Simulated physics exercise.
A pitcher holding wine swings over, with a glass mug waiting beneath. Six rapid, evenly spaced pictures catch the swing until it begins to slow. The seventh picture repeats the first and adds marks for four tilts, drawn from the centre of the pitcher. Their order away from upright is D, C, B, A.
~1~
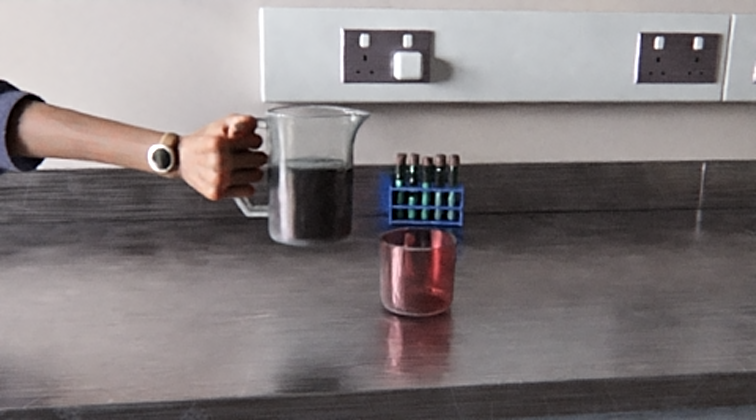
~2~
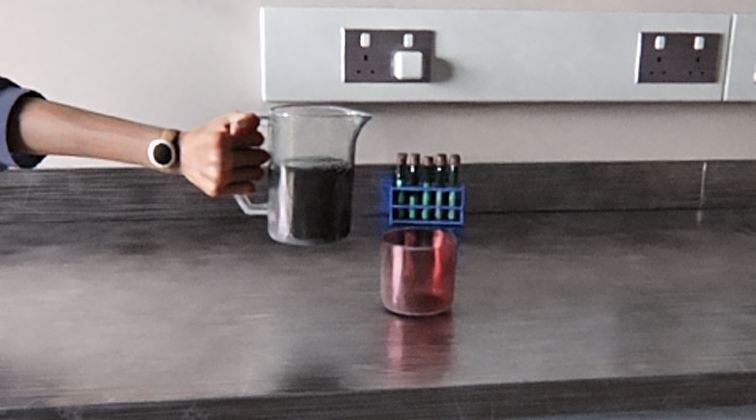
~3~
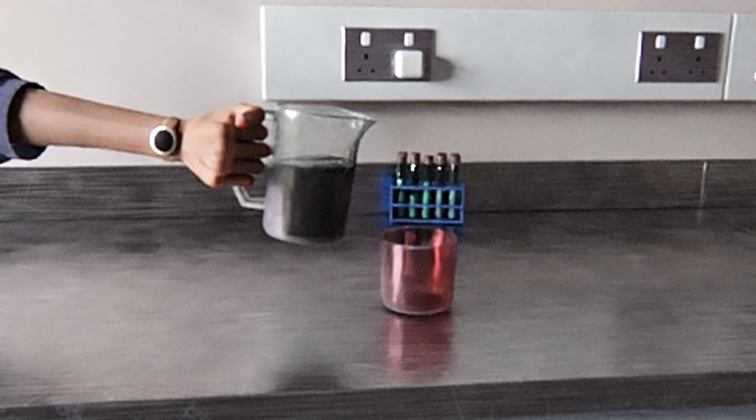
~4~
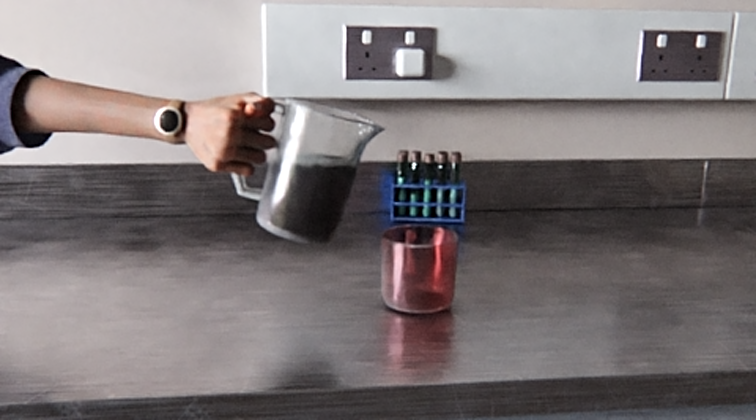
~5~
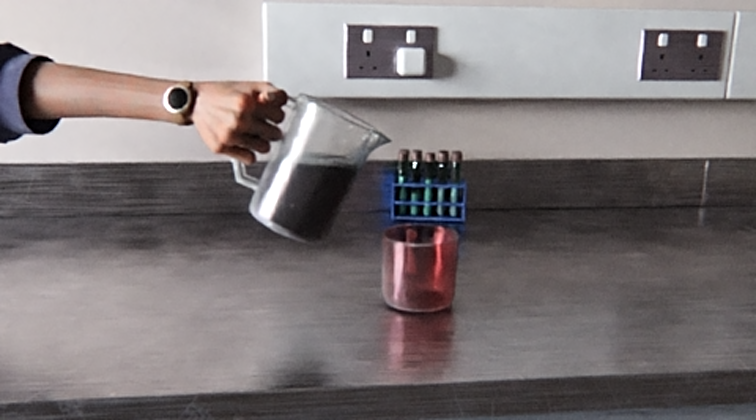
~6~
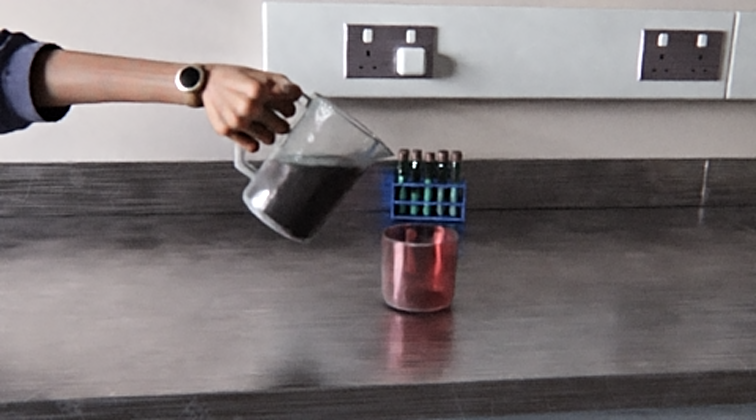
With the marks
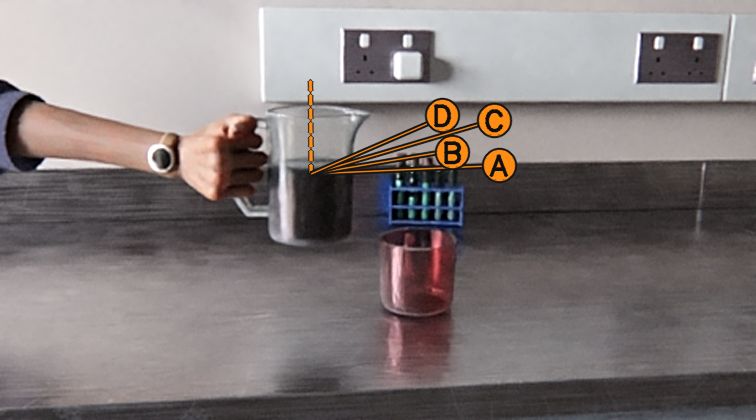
On a dark countertop, a hand lifting and tilting a pitcher of dark liquid rightward near a reddish glass container.
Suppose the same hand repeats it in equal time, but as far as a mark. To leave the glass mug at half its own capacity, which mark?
Line C.
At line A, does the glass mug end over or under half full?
Over.
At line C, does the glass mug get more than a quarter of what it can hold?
Yes, clearly.
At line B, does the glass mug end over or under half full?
Over.
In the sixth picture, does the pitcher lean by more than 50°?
No, it does not.
On the marked copy, A at (482, 166); B at (435, 153); C at (477, 124); D at (427, 123).
With A, the glass mug ends with about 82 % of what it can hold; 5 % of the wine is spilt.
With B, the glass mug ends with about 66 % of what it can hold; 3 % of the wine is spilt.
With C, the glass mug ends with about 49 % of what it can hold.
With D, the glass mug ends with about 31 % of what it can hold.
